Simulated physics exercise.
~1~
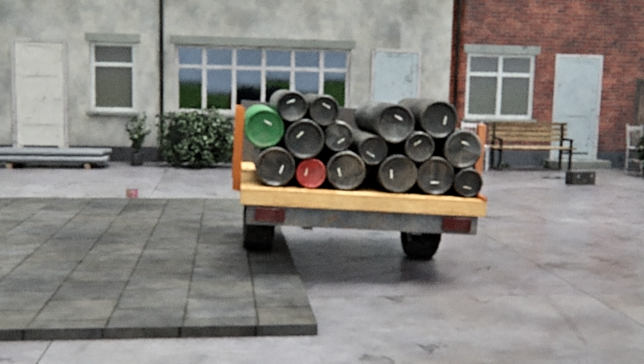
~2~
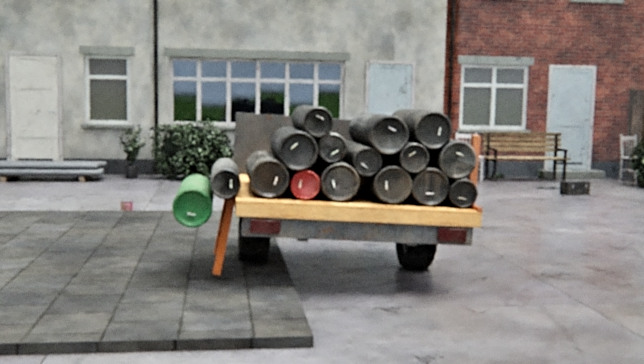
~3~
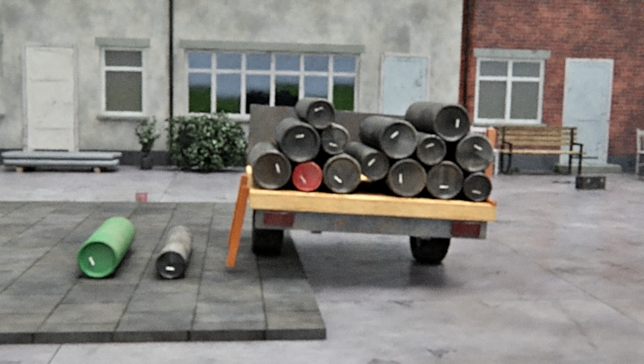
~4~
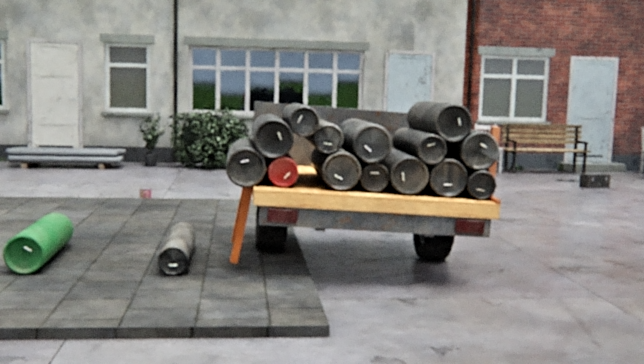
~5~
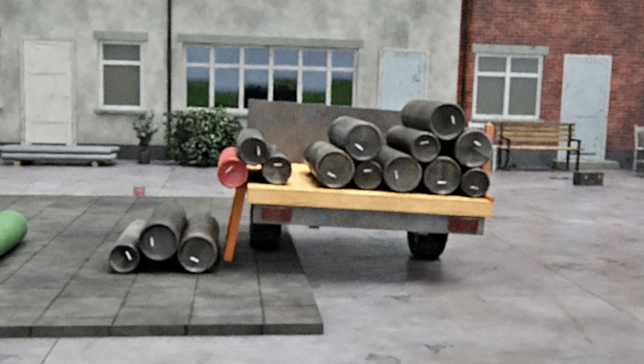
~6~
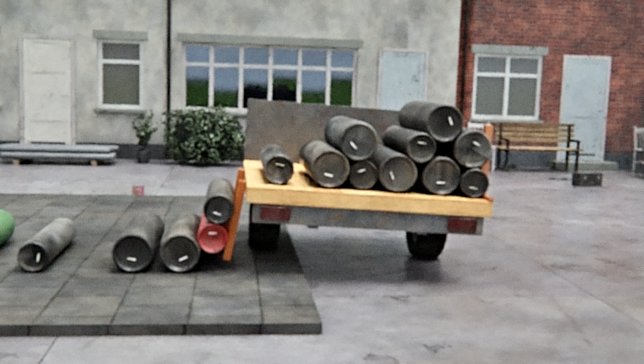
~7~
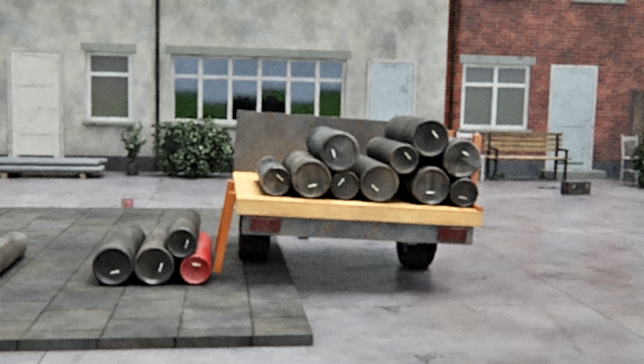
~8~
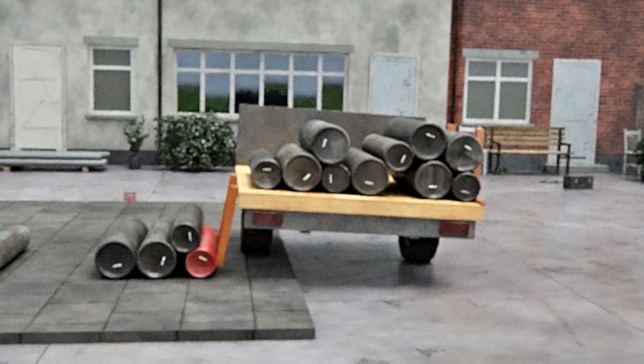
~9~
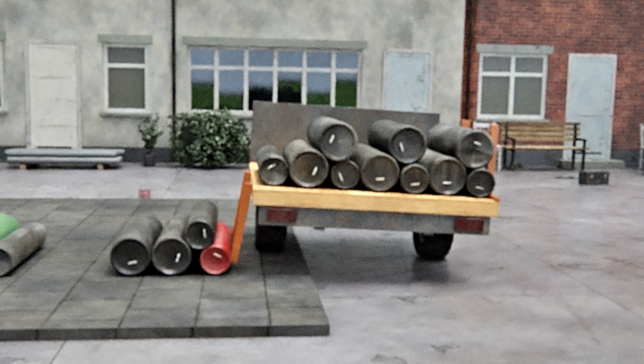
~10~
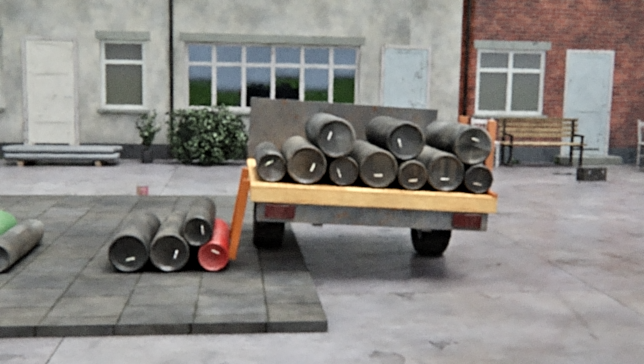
The video shows a parked trailer stacked with dark cylinders, one green and one red, as its left side posts swing down. The green one drops off and rolls left, several dark ones and the red follow, and the rest stay on the deck.
